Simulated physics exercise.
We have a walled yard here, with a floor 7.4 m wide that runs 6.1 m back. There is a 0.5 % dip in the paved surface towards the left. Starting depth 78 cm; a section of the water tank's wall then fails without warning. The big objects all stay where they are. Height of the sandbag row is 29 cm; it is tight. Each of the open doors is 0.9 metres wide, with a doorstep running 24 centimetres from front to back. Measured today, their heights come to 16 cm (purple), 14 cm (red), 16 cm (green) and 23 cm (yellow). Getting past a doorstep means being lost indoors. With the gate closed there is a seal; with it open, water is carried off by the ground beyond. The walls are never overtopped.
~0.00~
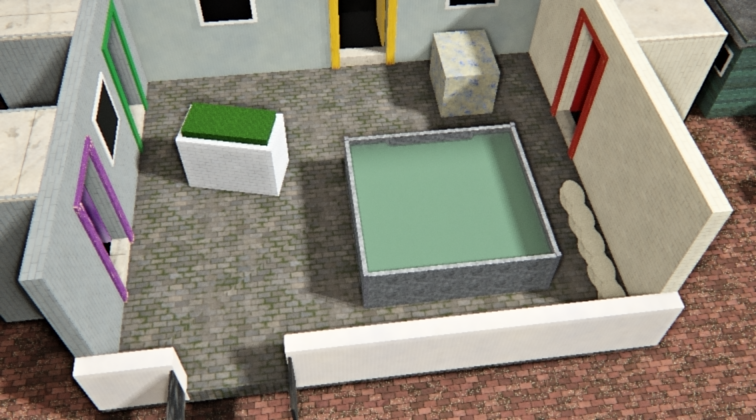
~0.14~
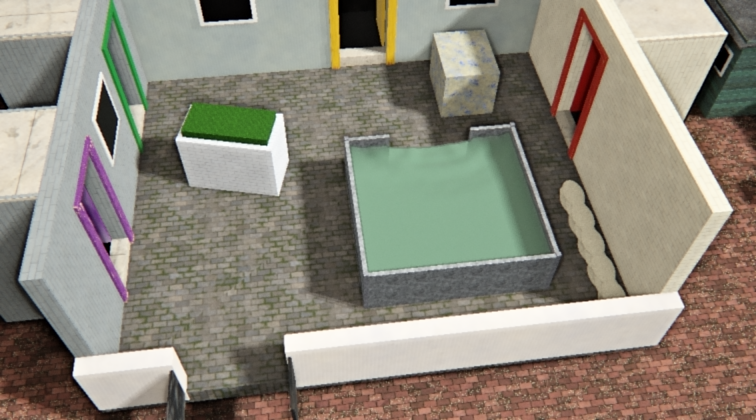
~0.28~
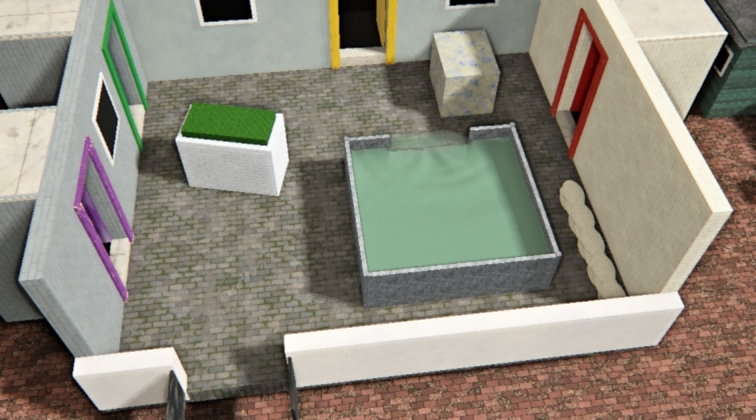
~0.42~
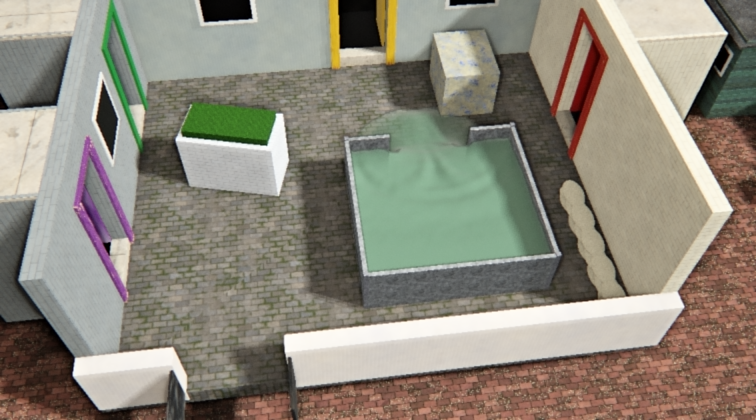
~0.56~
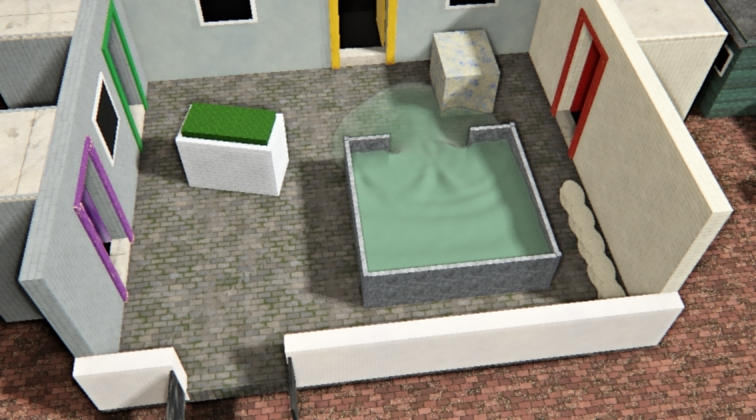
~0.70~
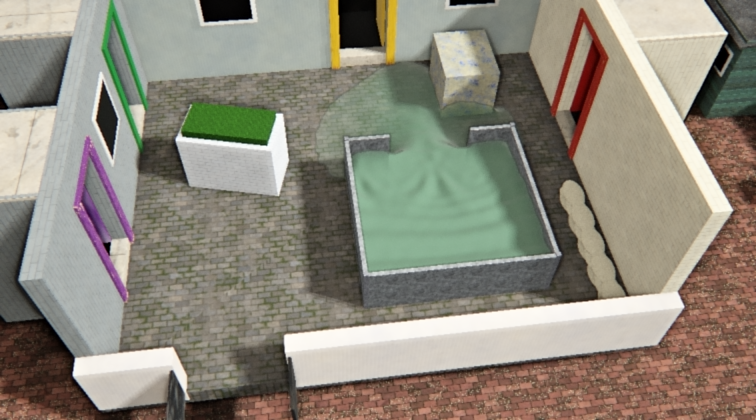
In this clip, a gap opens in the far wall of a gray tank of still green water in a walled yard, and water pours out through it, spreading over the paving around a pale block near the back.
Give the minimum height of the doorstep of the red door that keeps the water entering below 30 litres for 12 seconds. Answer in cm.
Minimum height: About 18 cm.
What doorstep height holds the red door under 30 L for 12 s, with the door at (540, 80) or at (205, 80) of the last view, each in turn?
Around 21 and 15 cm respectively.
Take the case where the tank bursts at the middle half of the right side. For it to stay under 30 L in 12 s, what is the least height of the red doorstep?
About 19 centimetres.
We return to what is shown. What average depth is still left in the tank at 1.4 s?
About 57 centimetres on average.
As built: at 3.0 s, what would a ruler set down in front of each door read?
Purple door 0 cm, red door 20 cm, green door 23 cm, yellow door 36 cm.
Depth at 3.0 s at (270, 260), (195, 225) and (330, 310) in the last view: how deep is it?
I'd read roughly 0, 0 and 0 cm there.
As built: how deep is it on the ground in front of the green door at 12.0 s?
Roughly 14.5 cm deep.
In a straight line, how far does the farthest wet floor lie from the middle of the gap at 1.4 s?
Near 3.6 m, more or less.
After 1.4 s water covers 25 % of the floor, deepest (54 cm) near (413, 66); 5 cm at the red door, 0 litres in over its 14 cm doorstep.
After 3.0 s water covers 45 % of the floor, deepest (38 cm) near (395, 68); 20 cm at the red door, 46 litres in over its 14 cm doorstep.
After 12.0 s water covers 95 % of the floor, deepest (16 cm) near (153, 269); 11 cm at the red door, 87 litres in over its 14 cm doorstep.
At the red door as built, the water arrived by 1.3 s and peaked near 22 cm at 2.4 s.
Run again over the same 12 s with other heights there, 78 litres in over 14.5 cm, 20 litres over 19.5 cm. The limit of 30 litres is kept from about 18 cm up.
